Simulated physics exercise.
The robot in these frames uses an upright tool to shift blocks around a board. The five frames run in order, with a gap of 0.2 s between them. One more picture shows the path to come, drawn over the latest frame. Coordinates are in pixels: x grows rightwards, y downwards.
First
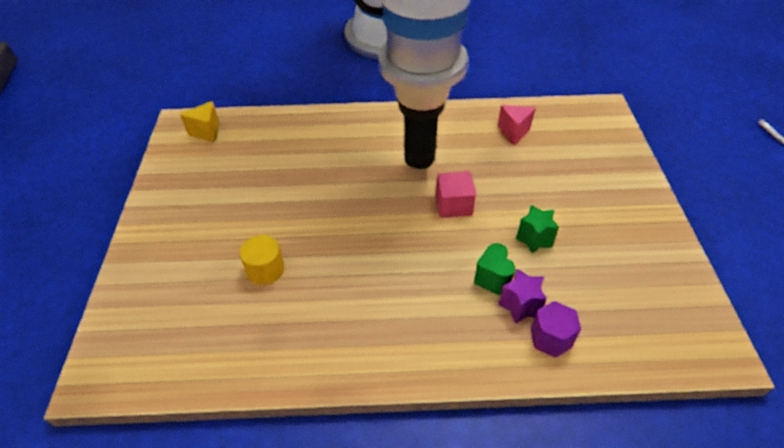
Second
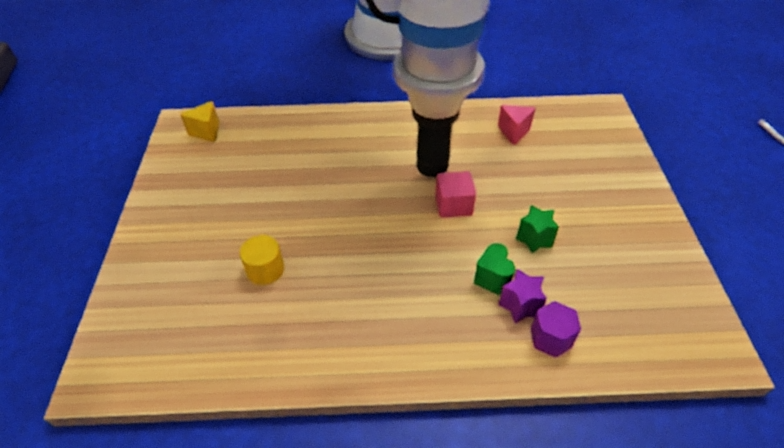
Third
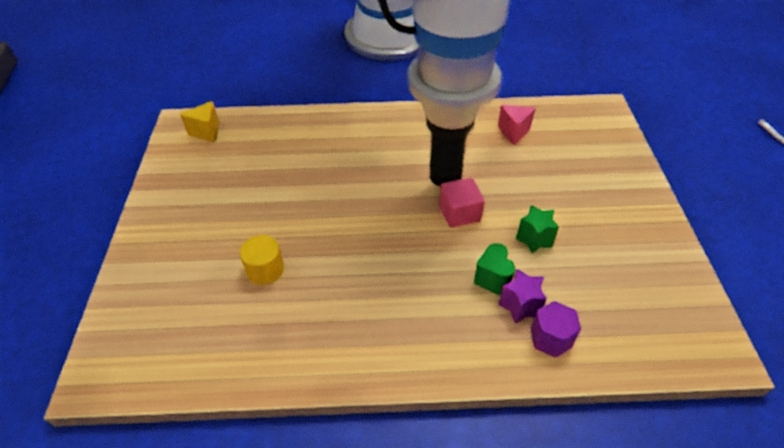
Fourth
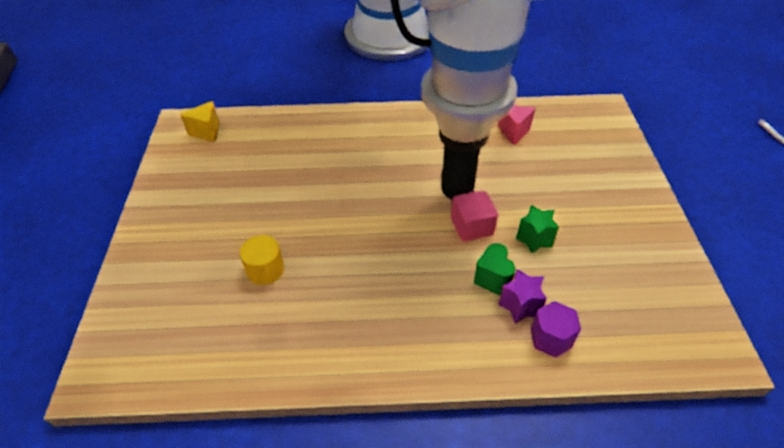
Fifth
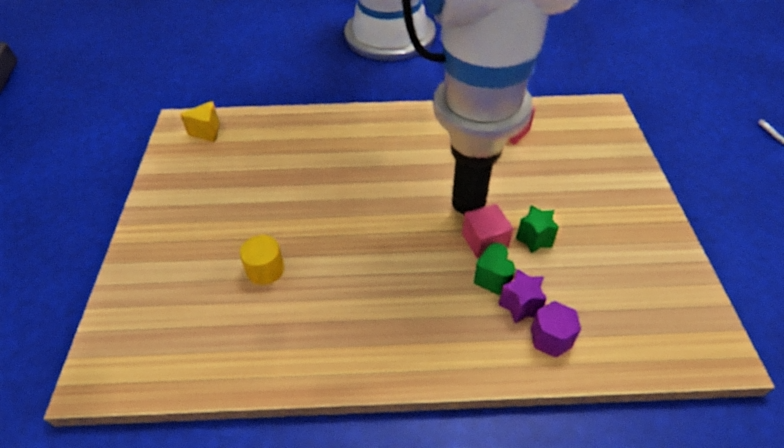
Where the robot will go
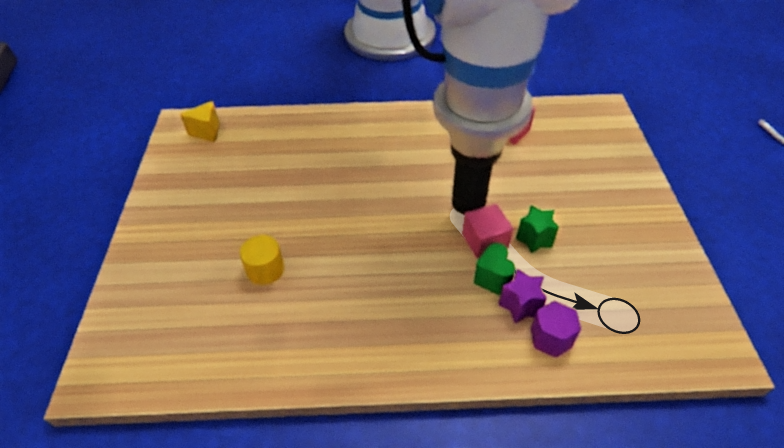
The robot's black-tipped tool moved down and to the right across the wooden board, met the pink square block, and pushed it a short way toward the green heart, while the other blocks stayed put.
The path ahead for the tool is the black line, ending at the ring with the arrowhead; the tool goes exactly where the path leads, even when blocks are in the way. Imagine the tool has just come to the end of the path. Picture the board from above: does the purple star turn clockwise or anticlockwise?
Seen from above, its turn is counter-clockwise.
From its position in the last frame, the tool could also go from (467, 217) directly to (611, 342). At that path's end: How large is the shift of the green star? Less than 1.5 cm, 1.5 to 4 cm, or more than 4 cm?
It ends under 1.5 cm away.
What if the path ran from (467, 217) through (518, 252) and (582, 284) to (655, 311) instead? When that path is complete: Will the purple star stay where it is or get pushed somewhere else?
The block moves away from its spot.
The line goes from (467, 217) through (501, 257) and (552, 294) to (619, 315).
The first path, step by step. One third of the way, tool at (505, 245); pink square piece at (519, 271), turned 35° clockwise; green heart block at (496, 301), turned 40° clockwise; purple star at (532, 312), turned 50° anticlockwise; purple six-sided block at (570, 327), turned 15° anticlockwise.
Two thirds of the way, tool at (558, 282); pink square piece at (537, 301), turned 55° clockwise; green heart block at (496, 317), turned 80° clockwise; purple star at (531, 336), turned 65° anticlockwise; purple six-sided block at (574, 331), turned 35° anticlockwise.
At the end, tool at (626, 303); pink square piece at (537, 301), turned 55° clockwise; green heart block at (496, 317), turned 80° clockwise; purple star at (532, 336), turned 65° anticlockwise; purple six-sided block at (574, 331), turned 35° anticlockwise.
